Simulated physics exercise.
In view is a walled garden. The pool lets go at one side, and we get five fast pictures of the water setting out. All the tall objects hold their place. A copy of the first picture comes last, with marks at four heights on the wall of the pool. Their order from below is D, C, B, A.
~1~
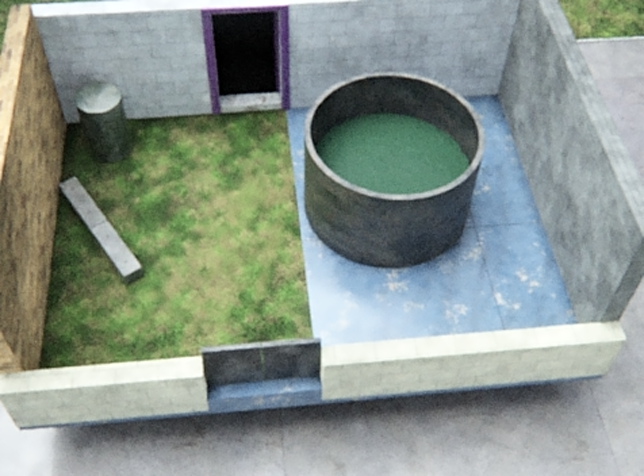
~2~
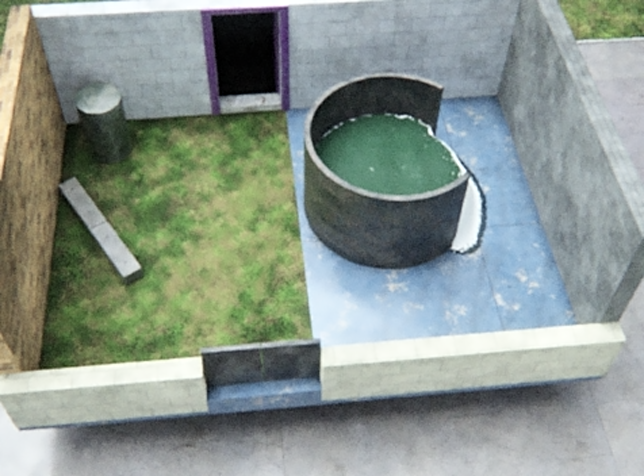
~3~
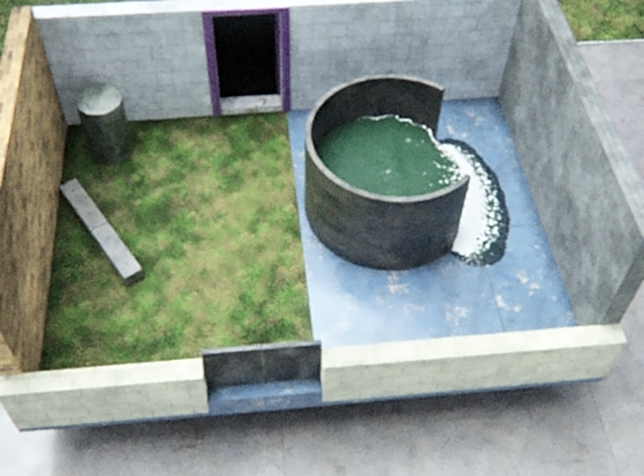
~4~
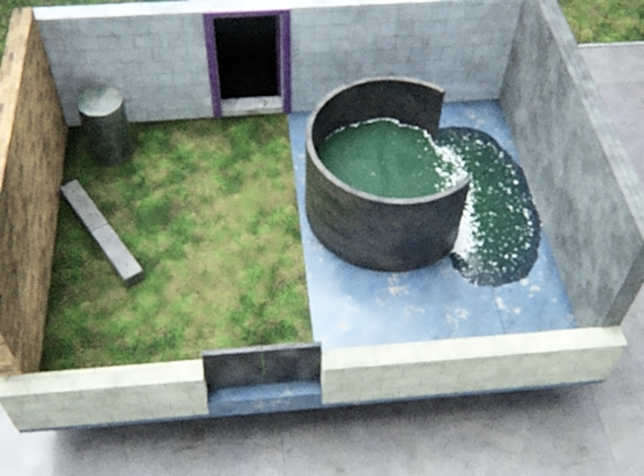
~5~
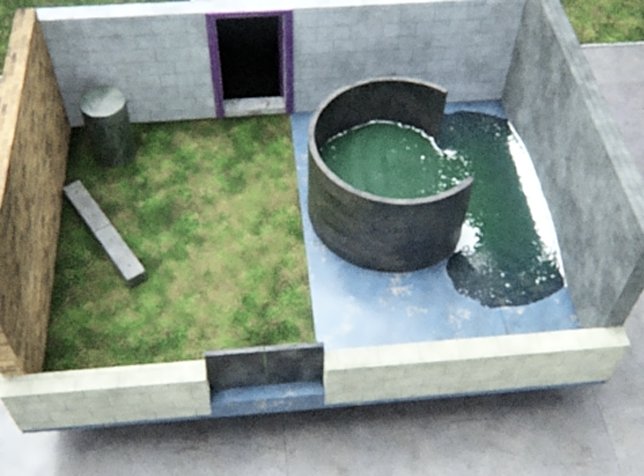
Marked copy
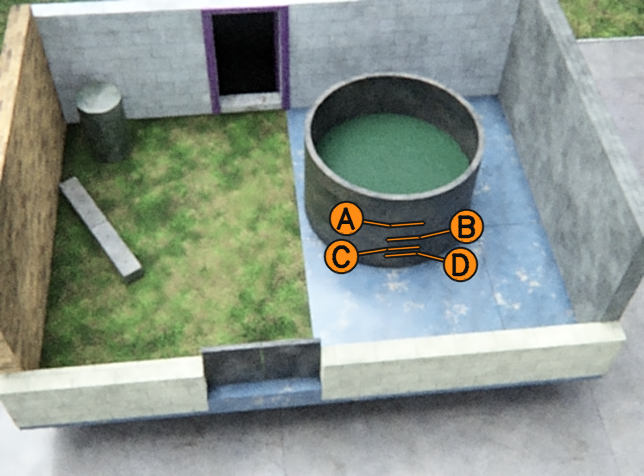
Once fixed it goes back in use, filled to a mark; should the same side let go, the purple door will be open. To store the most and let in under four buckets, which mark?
That is line A.
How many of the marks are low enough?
All of the four.
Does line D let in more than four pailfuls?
No, not at all.
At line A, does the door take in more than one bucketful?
No, it does not.
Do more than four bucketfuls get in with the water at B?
No.
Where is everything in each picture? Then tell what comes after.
In the first frame, water in the pool at rest, its middle at (390, 169); foot of the purple doorway at (251, 111); shut gate at (262, 349).
In the second frame, 2 % of the ground under water, visible out to (460, 249).
In the third frame, 5 % of the ground under water, visible out to (487, 260).
In the fourth frame, 10 % of the ground under water, visible out to (523, 271).
In the fifth frame, 15 % of the ground under water, visible out to (508, 123).
In orange, A at (406, 224); B at (404, 238); C at (402, 248); D at (401, 254); from the bottom up D, C, B, A.
With A, a splash gets over, under a bucket.
With B, nothing gets over.
With C, nothing gets over.
With D, nothing gets over.
